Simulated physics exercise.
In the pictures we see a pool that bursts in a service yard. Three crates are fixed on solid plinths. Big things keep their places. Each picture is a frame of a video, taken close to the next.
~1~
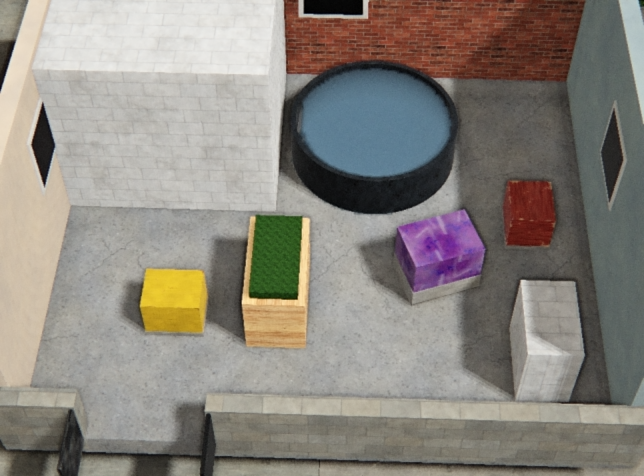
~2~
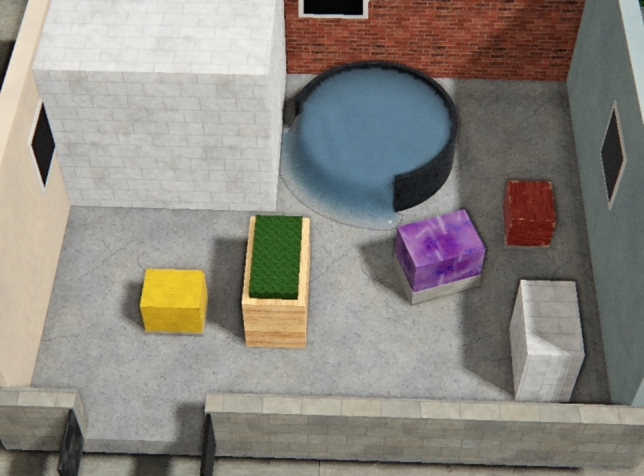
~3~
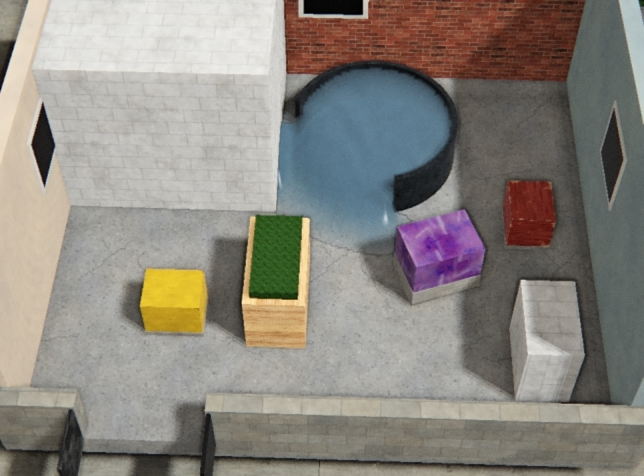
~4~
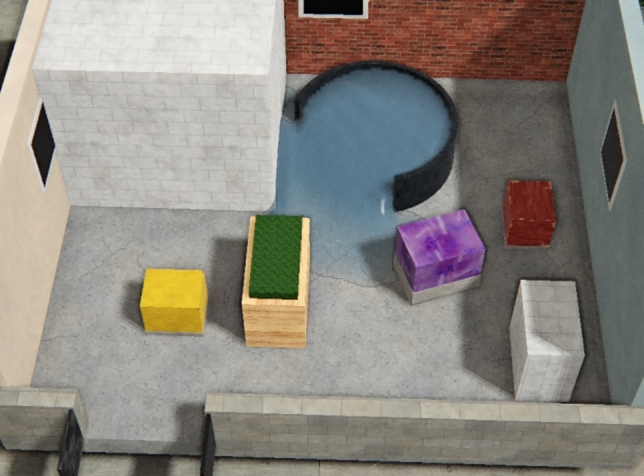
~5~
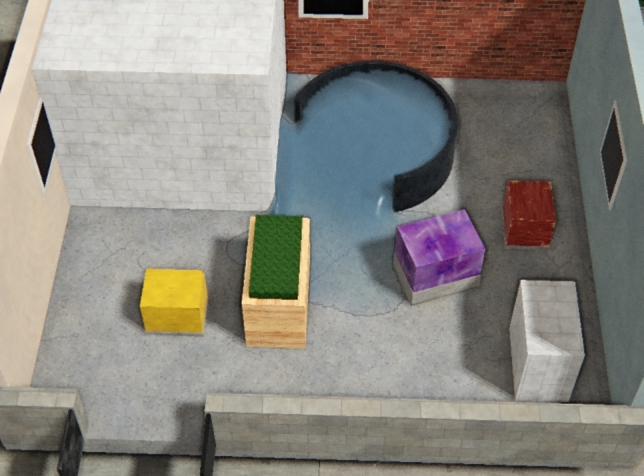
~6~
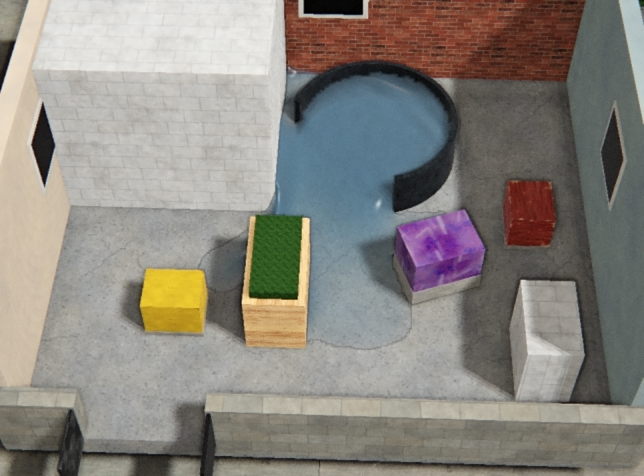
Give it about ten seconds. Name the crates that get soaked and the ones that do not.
The red crate is within reach of the water, the purple crate is out of reach of the water, the yellow crate is within reach of the water.
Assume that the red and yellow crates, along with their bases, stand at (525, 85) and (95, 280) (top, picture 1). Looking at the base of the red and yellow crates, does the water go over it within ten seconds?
The red crate is flooded, and the yellow crate is flooded.
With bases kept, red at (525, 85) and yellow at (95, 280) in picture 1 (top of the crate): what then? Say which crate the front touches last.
Answer: The red crate.
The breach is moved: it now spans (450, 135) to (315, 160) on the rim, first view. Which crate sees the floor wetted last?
The yellow one.
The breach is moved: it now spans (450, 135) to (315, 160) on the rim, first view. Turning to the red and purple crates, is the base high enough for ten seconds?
First the red crate: It is hit; then the purple crate: It is hit.
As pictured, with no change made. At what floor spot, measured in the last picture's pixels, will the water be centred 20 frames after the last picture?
Point: (327, 261).
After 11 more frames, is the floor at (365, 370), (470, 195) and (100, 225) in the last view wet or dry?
Result by point, in sequence: Waterlogged, then waterlogged, then waterlogged.
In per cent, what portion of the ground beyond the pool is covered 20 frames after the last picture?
Roughly 80 percent.
A moment on, water covers 35 % of the floor; the red crate water round its plinth, the purple crate water round its plinth, the yellow crate water round its plinth.
Next, water covers 55 % of the floor; the red crate water round its plinth, the purple crate water round its plinth, the yellow crate water round its plinth.
Then, water covers 80 % of the floor; the red crate water round its plinth, the purple crate water round its plinth, the yellow crate water round its plinth.
Later, water covers 100 % of the floor; the red crate water round its plinth, the purple crate water round its plinth, the yellow crate water round its plinth.
In the end, water covers 100 % of the floor; the red crate was topped, the purple crate stayed above the water, the yellow crate was topped.
